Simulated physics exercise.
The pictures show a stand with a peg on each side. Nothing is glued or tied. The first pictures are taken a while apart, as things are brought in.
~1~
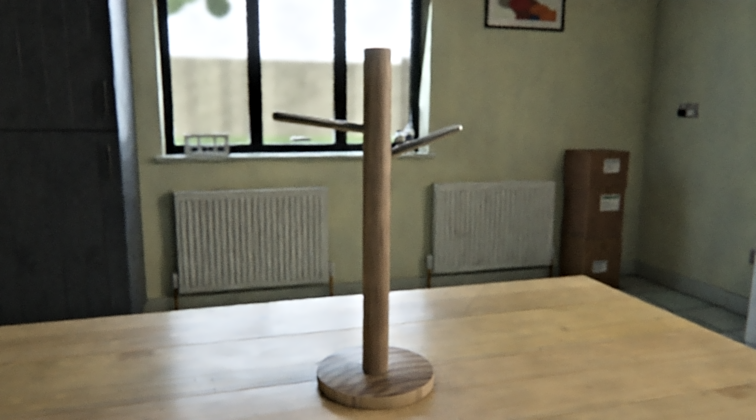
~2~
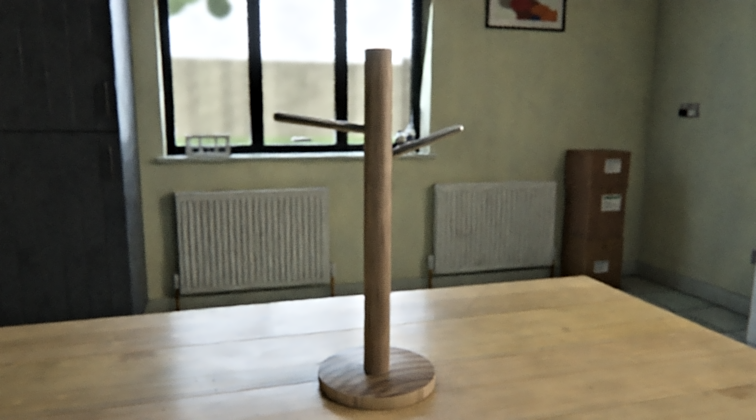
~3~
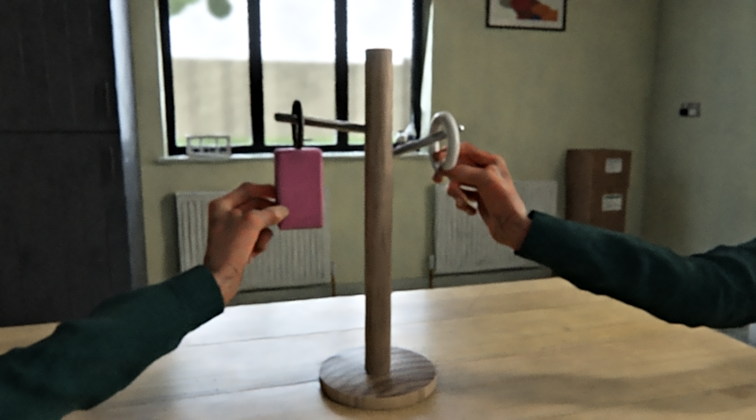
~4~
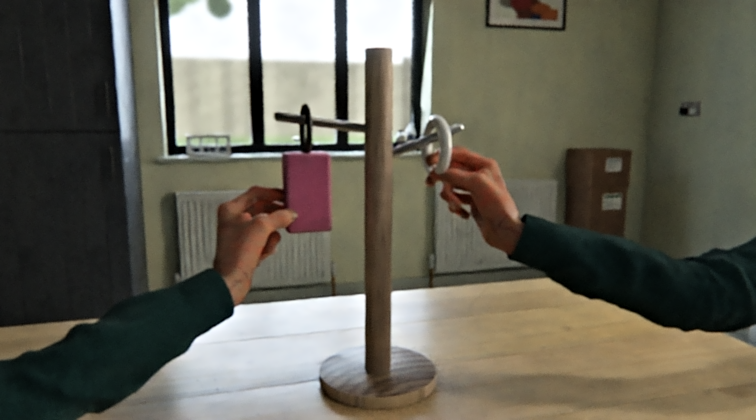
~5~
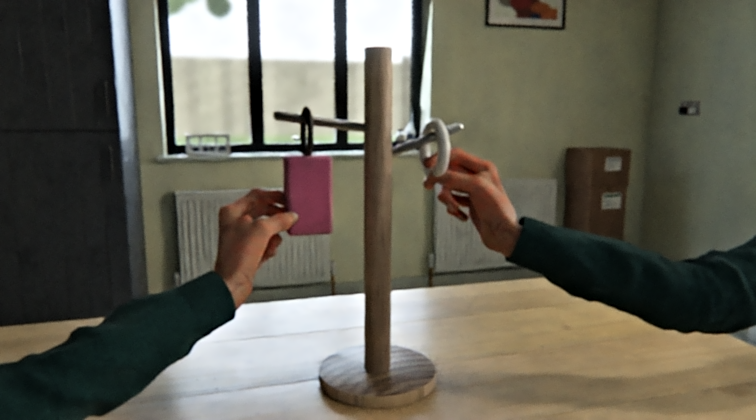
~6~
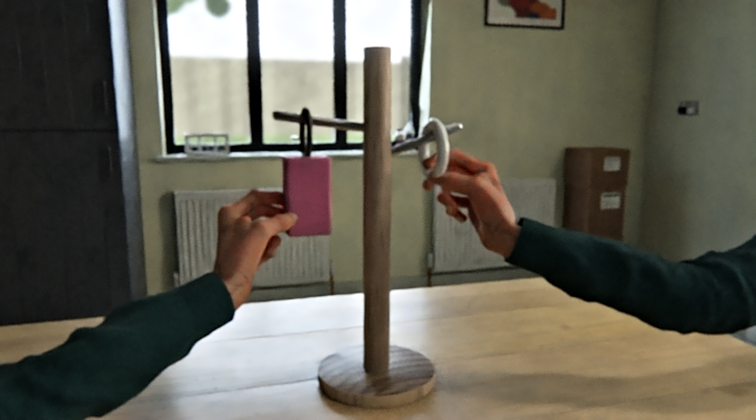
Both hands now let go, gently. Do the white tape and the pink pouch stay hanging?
The white tape stays on its peg and the pink pouch stays on its peg.
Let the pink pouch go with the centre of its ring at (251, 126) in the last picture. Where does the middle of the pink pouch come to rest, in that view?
Resting at (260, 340).
Then, 0.28 s past the last view, white tape leaning 6° off how it started near (434, 151); pink pouch at rest near (306, 172).
Then, 0.70 s past the last view, white tape leaning 5° off how it started near (434, 151); pink pouch at rest near (307, 172).
Finally, the white tape hangs there, near (434, 151); the pink pouch hangs there, near (306, 172).
